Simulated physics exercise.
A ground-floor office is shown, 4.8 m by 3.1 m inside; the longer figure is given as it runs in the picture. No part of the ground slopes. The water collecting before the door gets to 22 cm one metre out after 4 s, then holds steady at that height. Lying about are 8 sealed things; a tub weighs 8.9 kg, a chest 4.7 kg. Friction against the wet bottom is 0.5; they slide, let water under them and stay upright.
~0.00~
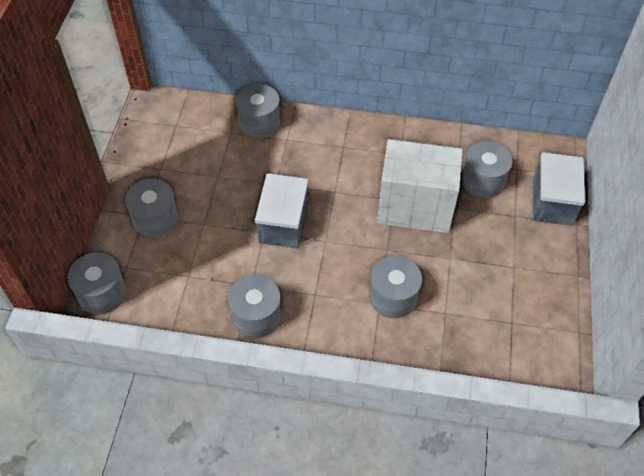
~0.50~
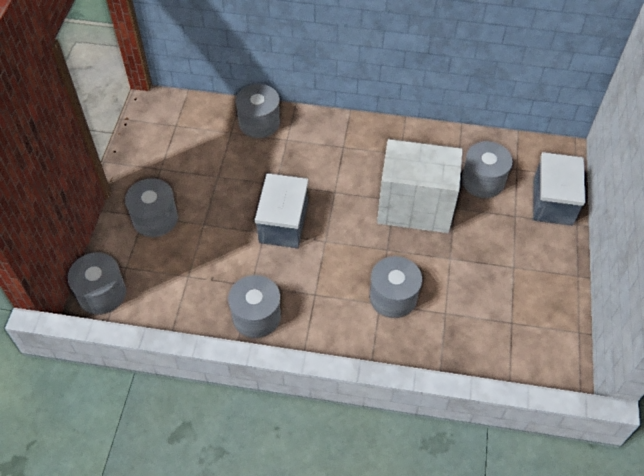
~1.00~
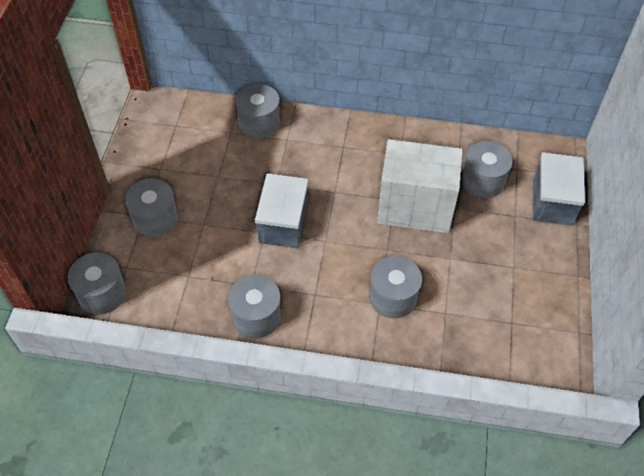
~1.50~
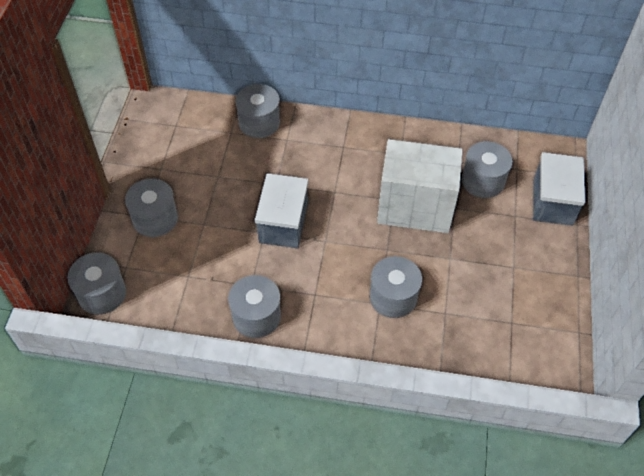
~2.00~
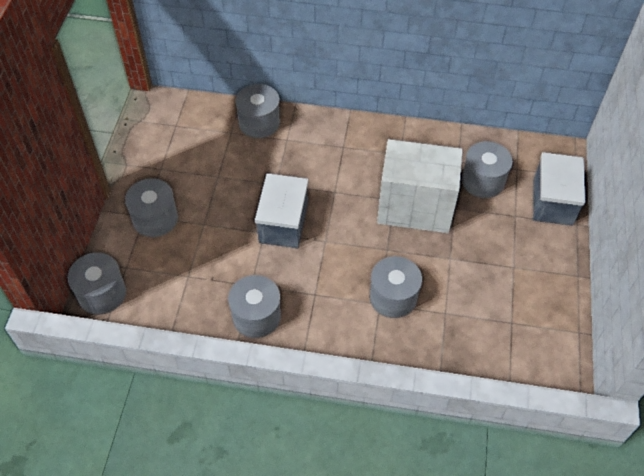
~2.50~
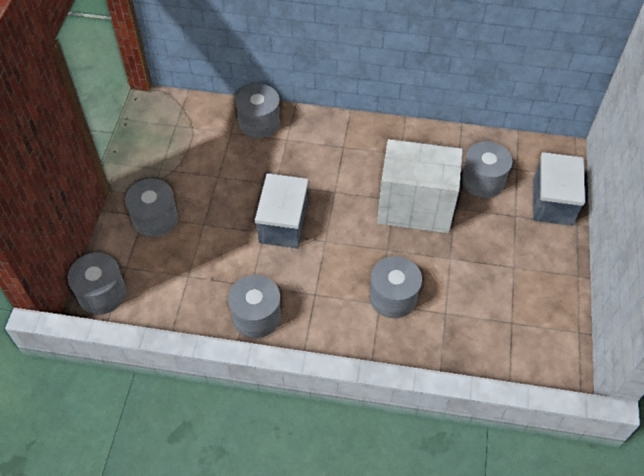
Greenish water spreads outside the walled room, then begins creeping in across the tiled floor.
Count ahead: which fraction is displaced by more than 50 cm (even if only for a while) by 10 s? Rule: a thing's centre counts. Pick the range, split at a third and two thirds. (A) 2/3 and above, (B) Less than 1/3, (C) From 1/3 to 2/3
From 1/3 to 2/3.
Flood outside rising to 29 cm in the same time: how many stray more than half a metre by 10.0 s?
That would give 6.
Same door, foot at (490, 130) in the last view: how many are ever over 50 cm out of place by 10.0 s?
Result: 7.
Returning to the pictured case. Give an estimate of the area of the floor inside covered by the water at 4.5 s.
Wet area: Approx. 6.0 m2.
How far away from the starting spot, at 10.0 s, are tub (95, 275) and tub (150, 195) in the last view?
10 cm and 10 cm respectively.
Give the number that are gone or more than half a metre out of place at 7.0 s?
I count 3.
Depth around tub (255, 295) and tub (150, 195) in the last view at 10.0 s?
6 and 4 cm.
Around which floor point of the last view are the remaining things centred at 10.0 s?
Averaged position, last view: Near pixel (345, 298).
After 3.5 s 0 of 8 are over 50 cm from their spots; 0 afloat.
After 4.5 s 1 of 8 are over 50 cm from their spots; 0 afloat.
After 7.0 s 3 of 8 are over 50 cm from their spots; 3 afloat.
After 10.0 s 5 of 8 are over 50 cm from their spots, and 5 have been at some point; 5 afloat.
